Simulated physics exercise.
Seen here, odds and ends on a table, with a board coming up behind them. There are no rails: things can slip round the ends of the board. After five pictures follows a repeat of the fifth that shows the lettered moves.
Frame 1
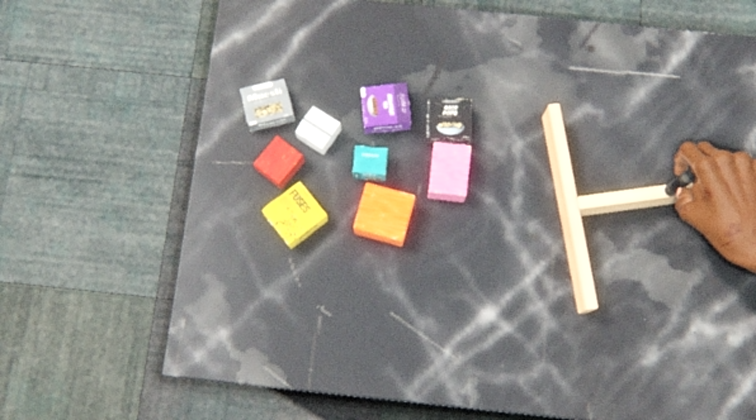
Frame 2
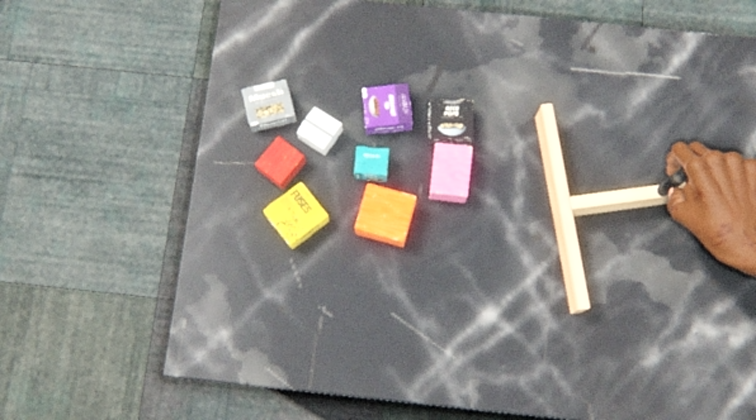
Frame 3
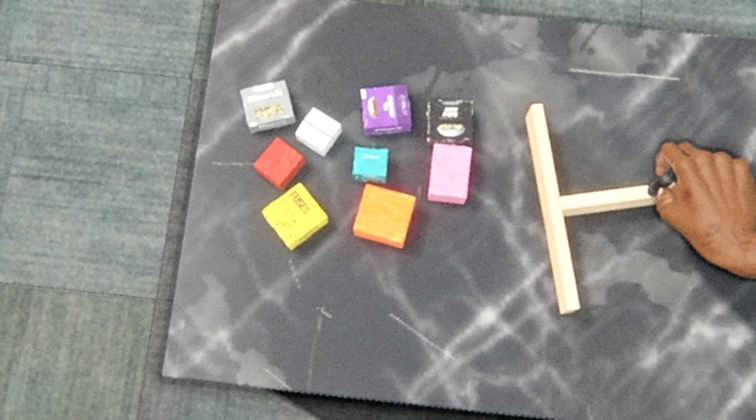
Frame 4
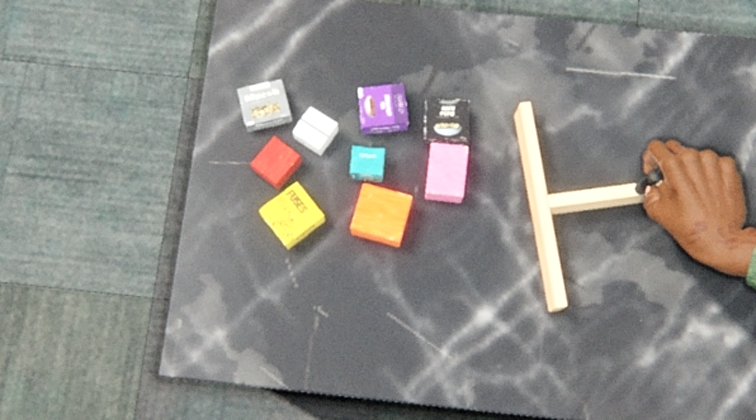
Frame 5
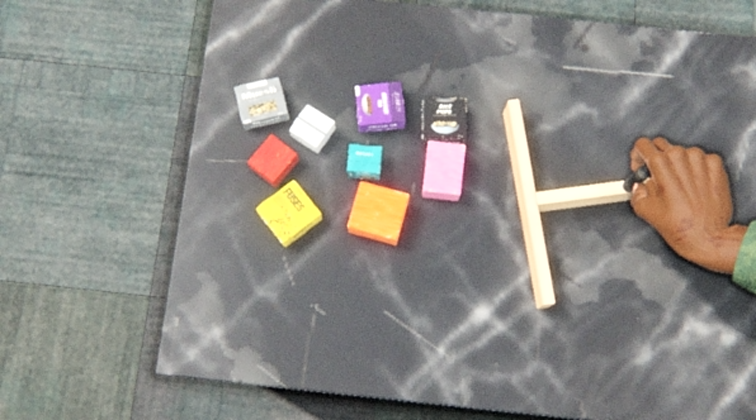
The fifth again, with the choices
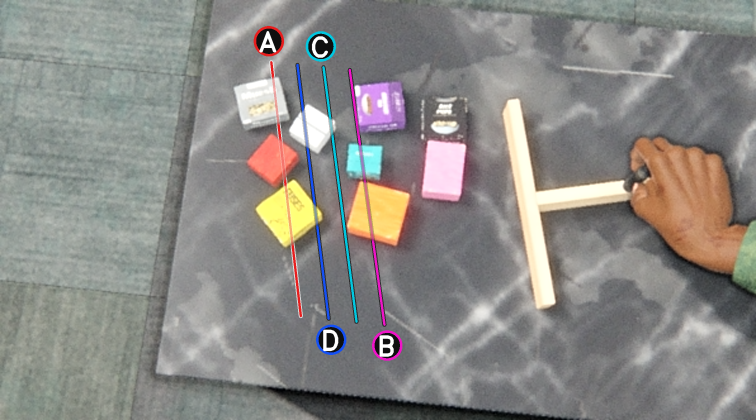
A hand slides a wooden T-shaped board left across a table toward several colourful boxes.
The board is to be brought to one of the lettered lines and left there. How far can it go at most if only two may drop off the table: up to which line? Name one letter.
No third one falls up to A.
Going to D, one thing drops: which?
It is the grey packet.
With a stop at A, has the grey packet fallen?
Yes.
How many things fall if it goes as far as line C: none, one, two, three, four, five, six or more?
The count is none.
On the marked copy, A at (285, 185); B at (366, 194); C at (339, 191); D at (312, 188).
With A. Early on, board (444, 190); purple packet (354, 106); black packet (401, 118).
Further on, board (355, 181); grey packet (217, 98); white box (242, 140).
At the end, board (287, 175); grey packet over the edge; purple packet (205, 92); one fallen.
As for the rest, B is within the limit but short; C is within the limit but short; D is within the limit but short.
